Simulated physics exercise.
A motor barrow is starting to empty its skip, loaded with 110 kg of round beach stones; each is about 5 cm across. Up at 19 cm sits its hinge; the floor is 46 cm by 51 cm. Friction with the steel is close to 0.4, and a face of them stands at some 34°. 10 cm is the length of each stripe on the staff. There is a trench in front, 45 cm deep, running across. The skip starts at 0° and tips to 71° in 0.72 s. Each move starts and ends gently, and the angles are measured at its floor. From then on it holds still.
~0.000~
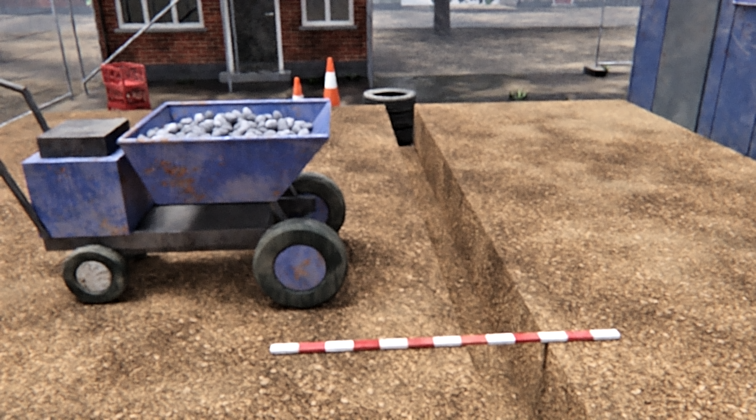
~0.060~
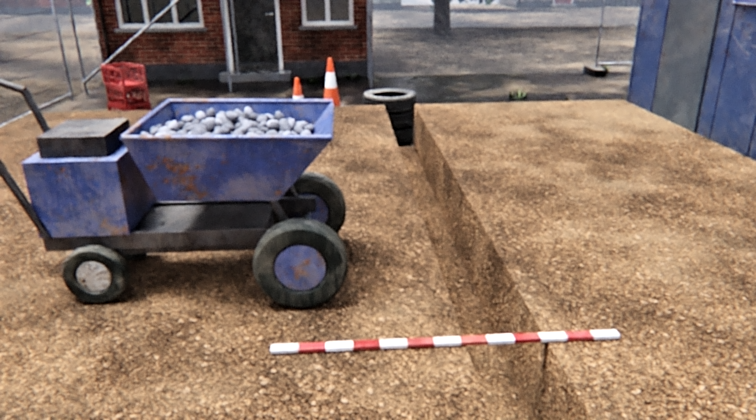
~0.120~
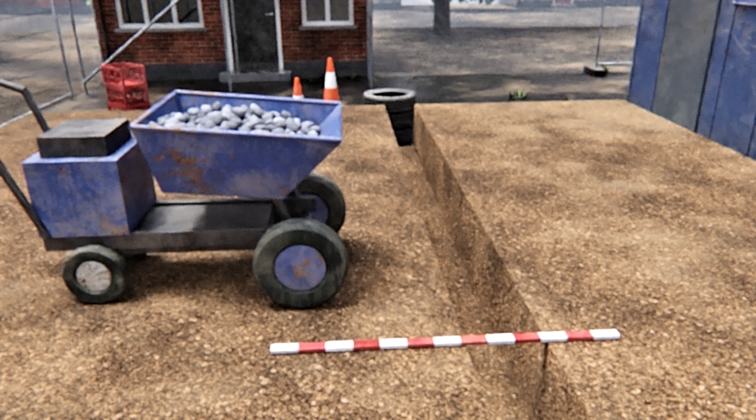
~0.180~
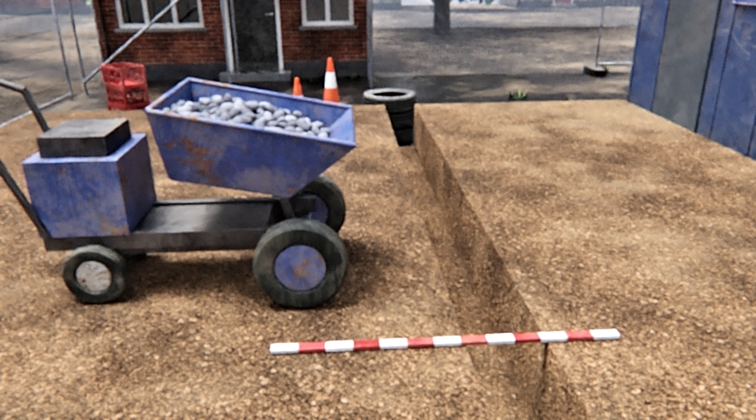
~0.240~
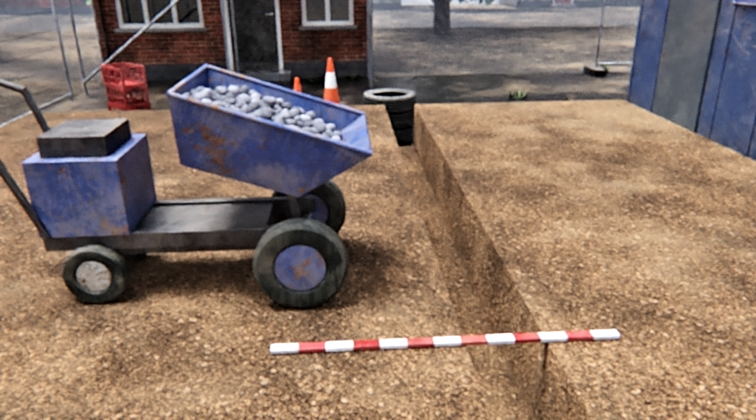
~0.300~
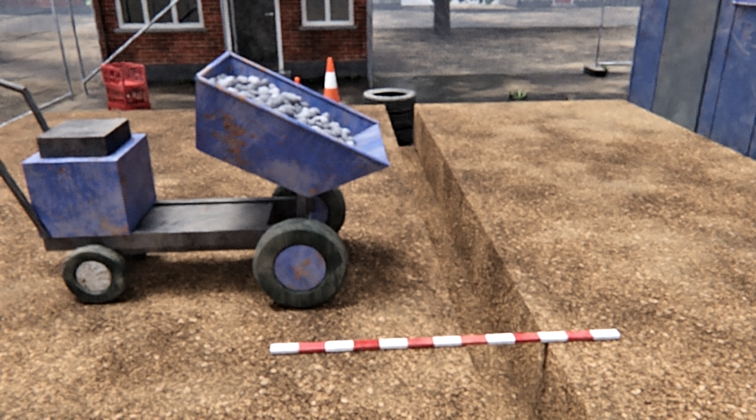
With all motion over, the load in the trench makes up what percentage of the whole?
It makes up about 78 percent of the whole load.
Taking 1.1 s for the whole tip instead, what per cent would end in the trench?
In that case some 90 per cent.
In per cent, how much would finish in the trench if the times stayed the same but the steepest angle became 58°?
Close to 70 per cent then.
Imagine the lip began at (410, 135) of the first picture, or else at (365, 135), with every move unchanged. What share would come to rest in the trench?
Some 10 and some 40 per cent, in that order.
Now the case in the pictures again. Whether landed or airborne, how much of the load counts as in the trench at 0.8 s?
About 40%.
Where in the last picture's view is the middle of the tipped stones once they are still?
Resting centre: About (480, 331).
After 0.5 s the floor is at 60°; 100 % in the skip; the foremost stones are at (417, 199).
After 0.8 s the floor is at 71°; 56 % in the skip, 1 % short of the trench, 41 % in the trench, 2 % past the trench; the foremost stones are at (519, 258).
After 1.2 s the floor is at 71°; 10 % in the skip, 1 % short of the trench, 67 % in the trench, 22 % past the trench; the foremost stones are at (657, 261).
After 3.1 s the floor is at 71°; 0 % in the skip, 78 % in the trench, 22 % past the trench; the foremost stones are past the picture's edge.
